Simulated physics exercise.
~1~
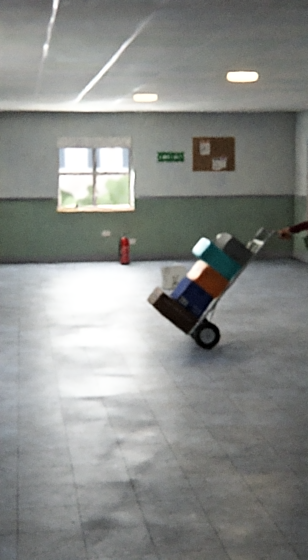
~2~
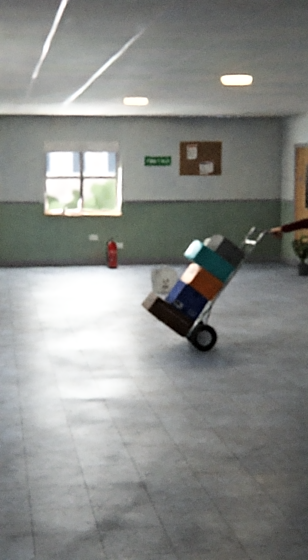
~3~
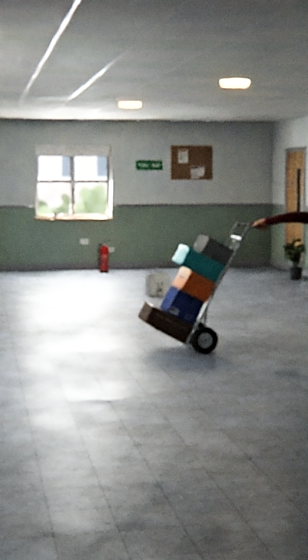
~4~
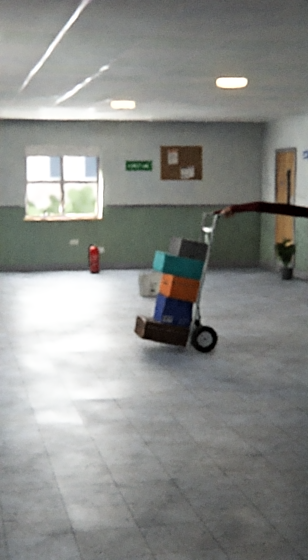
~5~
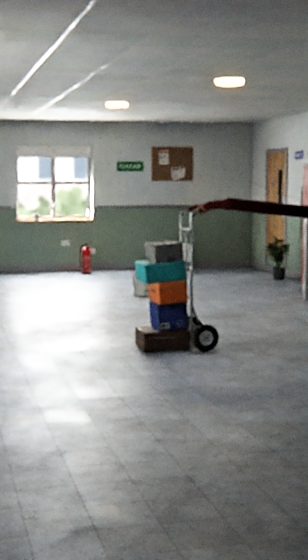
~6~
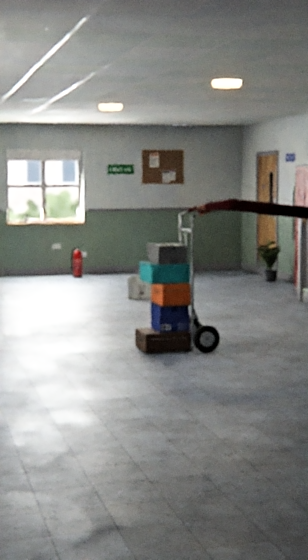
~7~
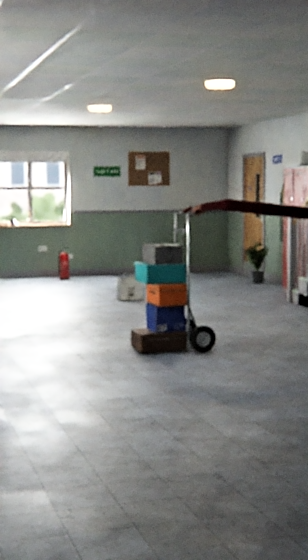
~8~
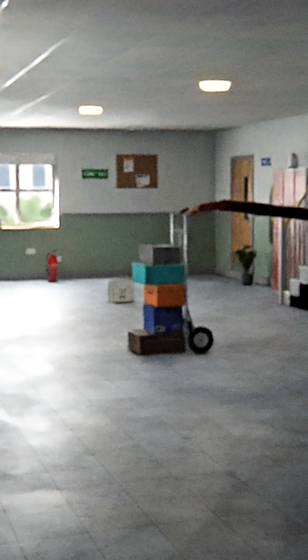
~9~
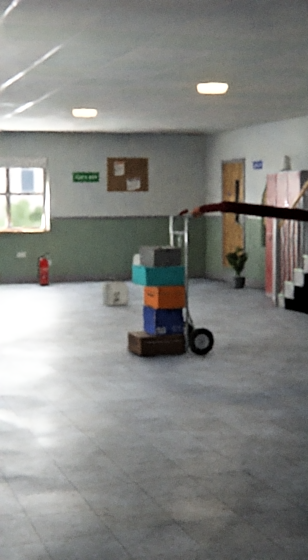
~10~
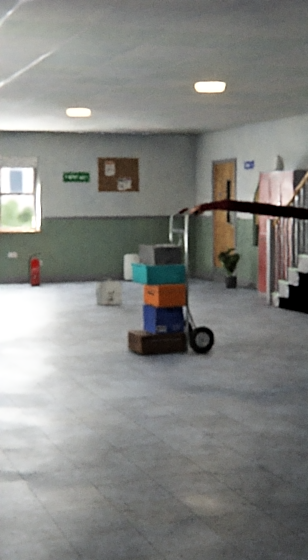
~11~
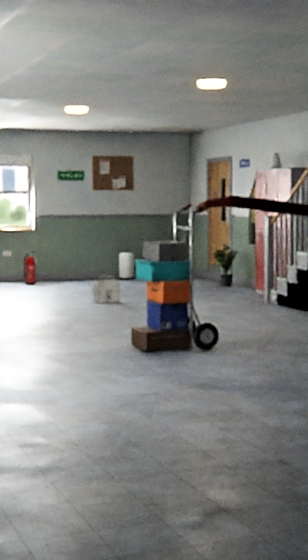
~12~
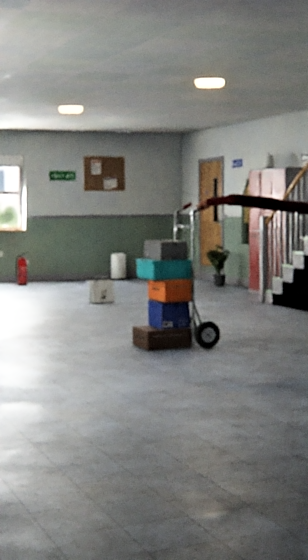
In a large hall, an arm tilting a hand truck upright, its stack of colourful boxes staying on and ending standing still.
